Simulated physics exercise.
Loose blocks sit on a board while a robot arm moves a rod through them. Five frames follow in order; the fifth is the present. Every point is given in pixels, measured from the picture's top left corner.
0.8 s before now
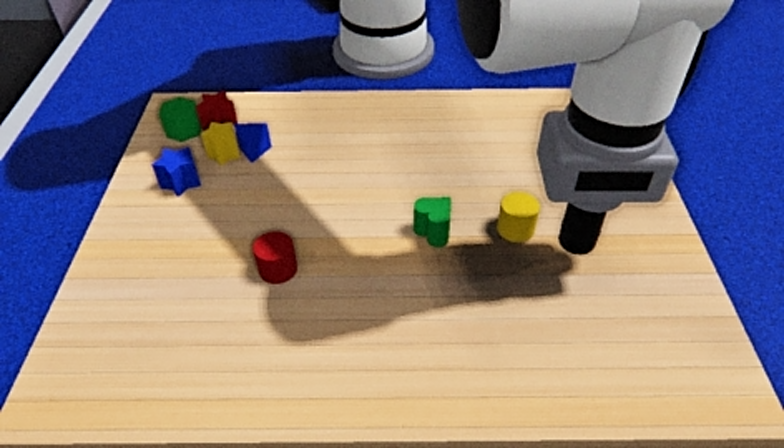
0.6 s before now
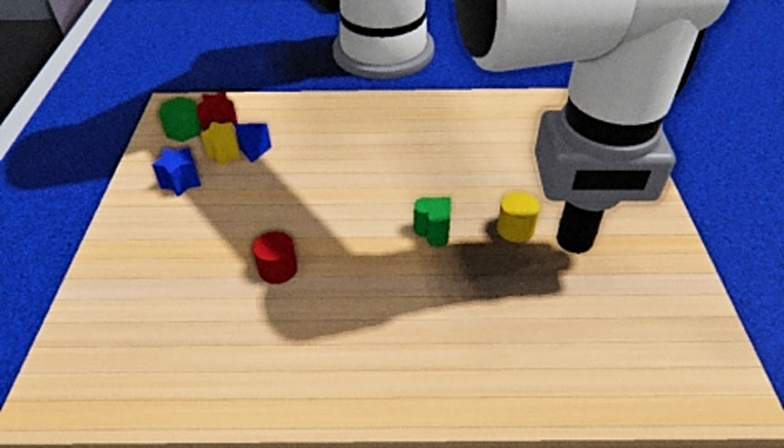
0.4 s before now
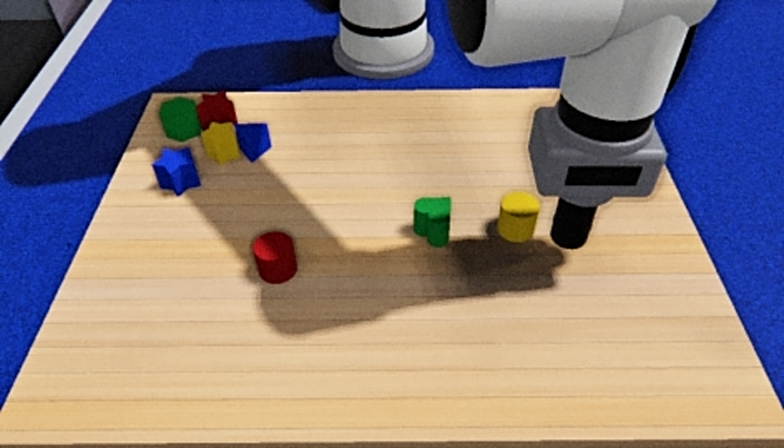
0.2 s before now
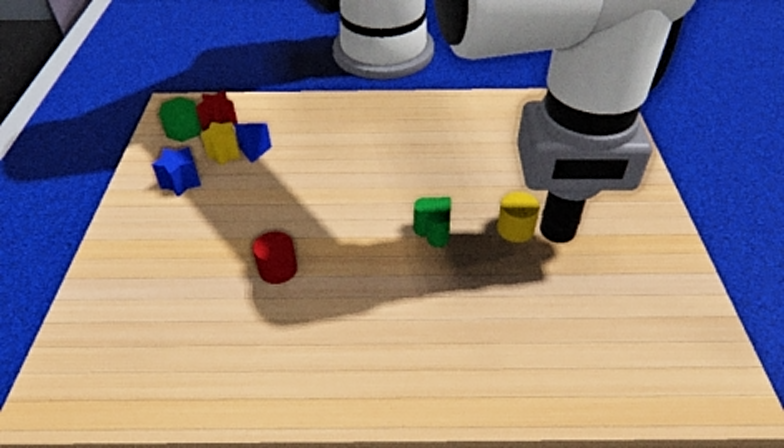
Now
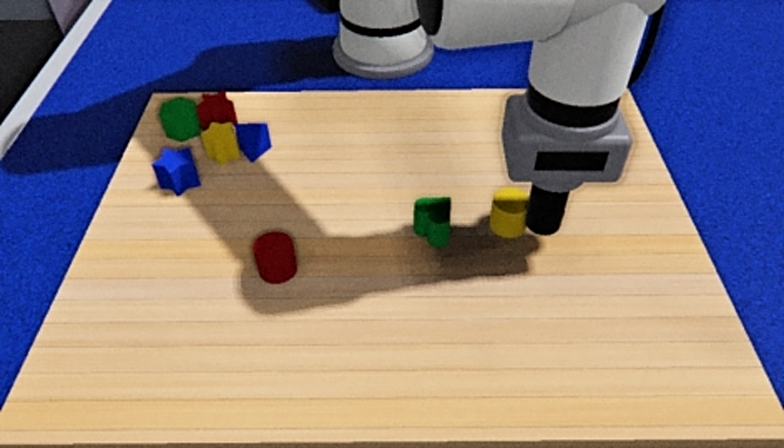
On a wooden board, a robot arm moves its rod left and nudges the yellow disc.
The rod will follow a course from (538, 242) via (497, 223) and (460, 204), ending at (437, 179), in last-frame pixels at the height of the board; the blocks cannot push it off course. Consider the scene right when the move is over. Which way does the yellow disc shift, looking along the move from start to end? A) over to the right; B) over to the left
The answer is A.
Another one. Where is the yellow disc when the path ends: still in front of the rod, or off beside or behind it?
It stays ahead.
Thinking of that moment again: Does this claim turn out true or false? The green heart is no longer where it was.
The statement is false.
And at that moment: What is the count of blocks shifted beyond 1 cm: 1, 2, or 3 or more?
Most likely one.
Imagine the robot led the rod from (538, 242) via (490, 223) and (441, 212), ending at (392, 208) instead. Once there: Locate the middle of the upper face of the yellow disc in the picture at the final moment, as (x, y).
Its top face will be centred at roughly (447, 164).
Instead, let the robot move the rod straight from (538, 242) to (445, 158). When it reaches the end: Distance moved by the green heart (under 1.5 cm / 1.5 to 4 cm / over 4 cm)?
Short, under 1.5 cm.
On the path given first. One third of the way, rod (499, 205); yellow disc (474, 179).
Two thirds of the way, rod (461, 186); yellow disc (445, 158).
At the end, rod (438, 161); green heart unmoved; yellow disc (426, 135).
